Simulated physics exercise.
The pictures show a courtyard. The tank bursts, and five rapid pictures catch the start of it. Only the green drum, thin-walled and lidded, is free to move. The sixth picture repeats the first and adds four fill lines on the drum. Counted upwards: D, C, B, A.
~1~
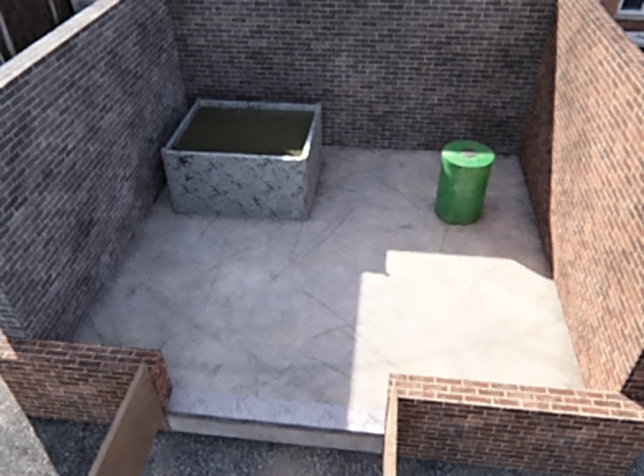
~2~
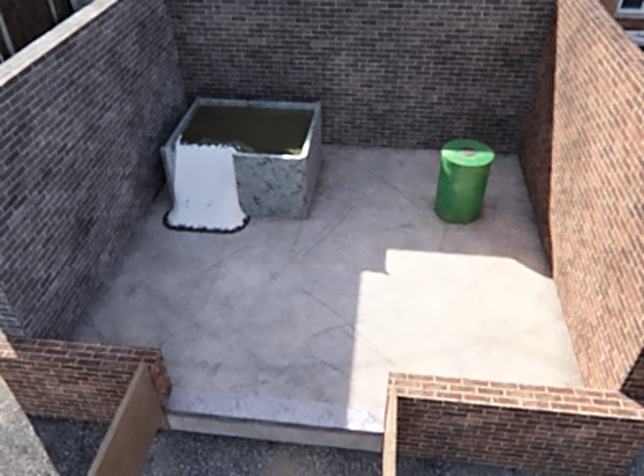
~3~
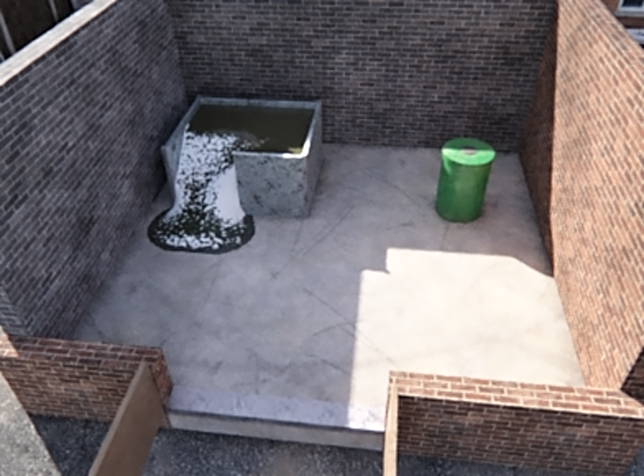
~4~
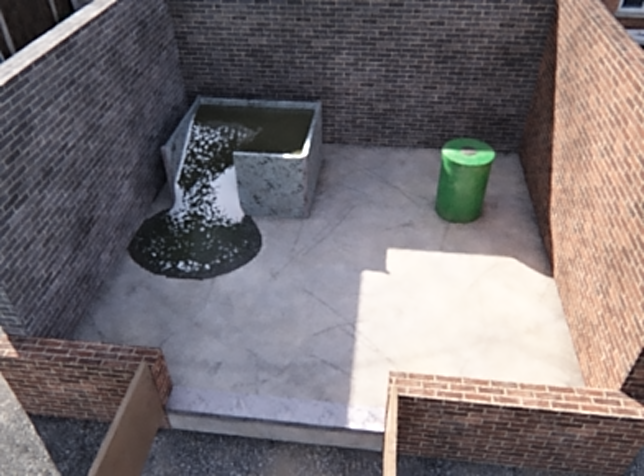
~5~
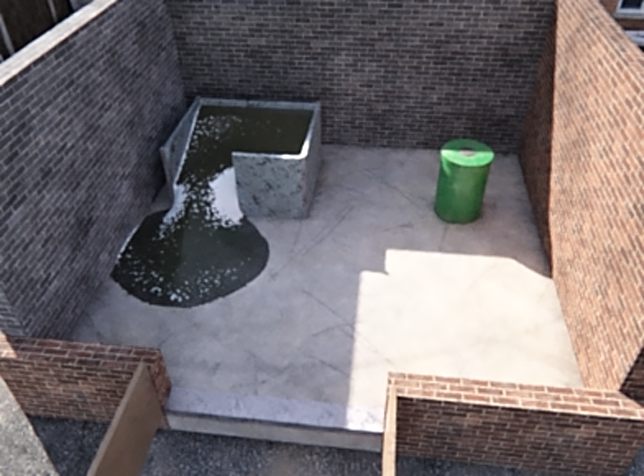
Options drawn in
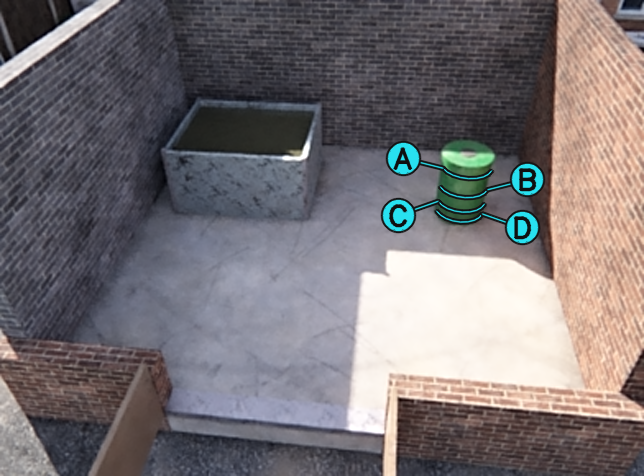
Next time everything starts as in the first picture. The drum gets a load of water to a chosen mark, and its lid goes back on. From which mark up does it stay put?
It is D.
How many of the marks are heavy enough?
All of them.
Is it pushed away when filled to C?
No.
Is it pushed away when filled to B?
No, not at all.
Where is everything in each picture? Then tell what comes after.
The first frame shows lid of the green drum at (468, 153); tank full, its middle at (247, 132); open gate at (273, 364).
In the second frame, 2 % of the ground under water, its edge towards the drum at (239, 220).
In the third frame, 4 % of the ground under water, its edge towards the drum at (245, 221).
In the fourth frame, 8 % of the ground under water, its edge towards the drum at (253, 242).
The fifth frame shows lid of the green drum at (467, 152); 11 % of the ground under water, its edge towards the drum at (259, 254).
In cyan, A at (468, 178); B at (465, 197); C at (462, 212); D at (460, 222); from the bottom up D, C, B, A.
If A is chosen, it does not move.
If B is chosen, it does not move.
If C is chosen, it does not move.
If D is chosen, it does not move.
